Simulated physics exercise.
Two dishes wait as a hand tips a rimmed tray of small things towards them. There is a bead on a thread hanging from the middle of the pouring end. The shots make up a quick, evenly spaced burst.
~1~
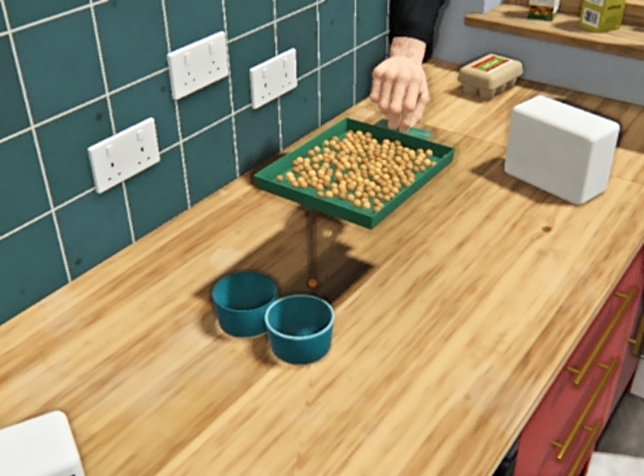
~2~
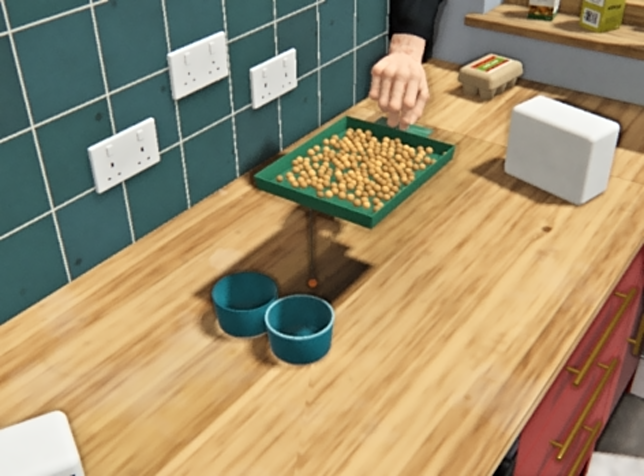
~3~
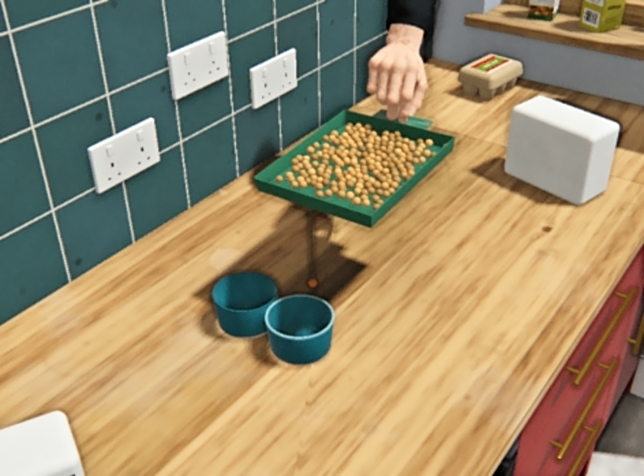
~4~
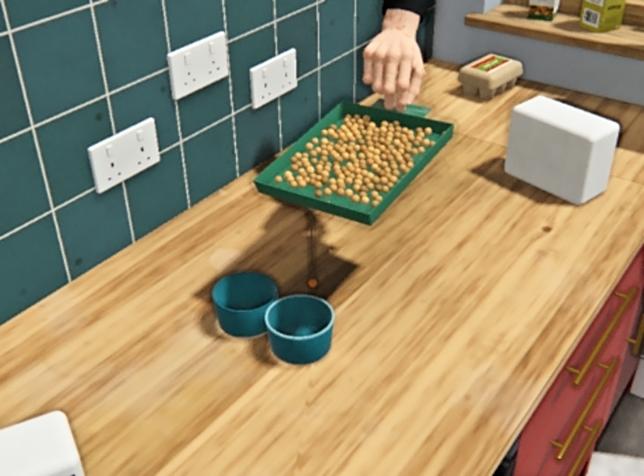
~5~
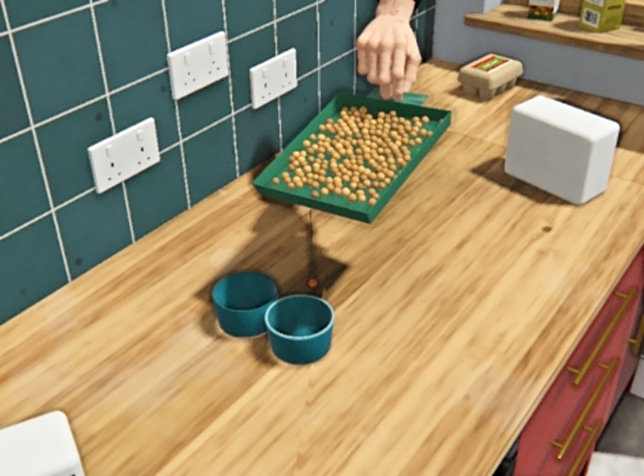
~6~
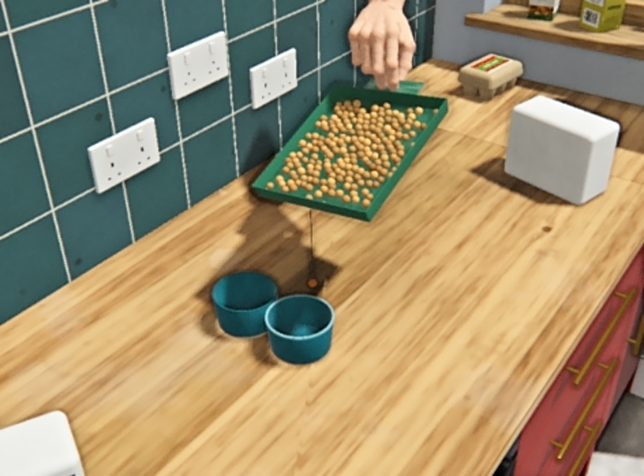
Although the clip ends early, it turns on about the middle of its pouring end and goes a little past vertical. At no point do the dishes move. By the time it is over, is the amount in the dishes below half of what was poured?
No.
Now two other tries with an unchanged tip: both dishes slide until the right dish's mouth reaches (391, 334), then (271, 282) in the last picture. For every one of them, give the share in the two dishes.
Roughly 0% first, roughly 70% second.
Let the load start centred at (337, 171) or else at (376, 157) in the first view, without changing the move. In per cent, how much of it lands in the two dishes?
Near 80 per cent and near 80 per cent.
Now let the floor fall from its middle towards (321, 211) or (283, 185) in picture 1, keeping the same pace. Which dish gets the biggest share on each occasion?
Well, the one to the right comes out on top first, then the one to the left.
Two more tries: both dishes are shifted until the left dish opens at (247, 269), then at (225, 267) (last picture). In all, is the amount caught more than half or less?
So that's a greater portion the first time round, a greater portion the second.
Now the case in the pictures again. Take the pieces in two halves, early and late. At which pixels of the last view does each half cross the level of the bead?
First around (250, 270), afterwards around (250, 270).
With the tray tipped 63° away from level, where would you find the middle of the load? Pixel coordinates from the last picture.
Look close to (292, 177) in the last picture.
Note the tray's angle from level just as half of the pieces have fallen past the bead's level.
Around 105° at that moment.
Shortly afterwards, tray tipped steeply; all but a few on the tray; a little in the air.
Next, tray tipped right over; near a third on the tray; only a few in the right dish; near a third in the left dish; a little outside both; near a quarter in the air.
Some moments later, tray tipped past a quarter turn; a little in the right dish; the bulk in the left dish; near a quarter outside both; only a few in the air.
In the end, tray tipped past a quarter turn; a little in the right dish; the bulk in the left dish; near a quarter outside both.
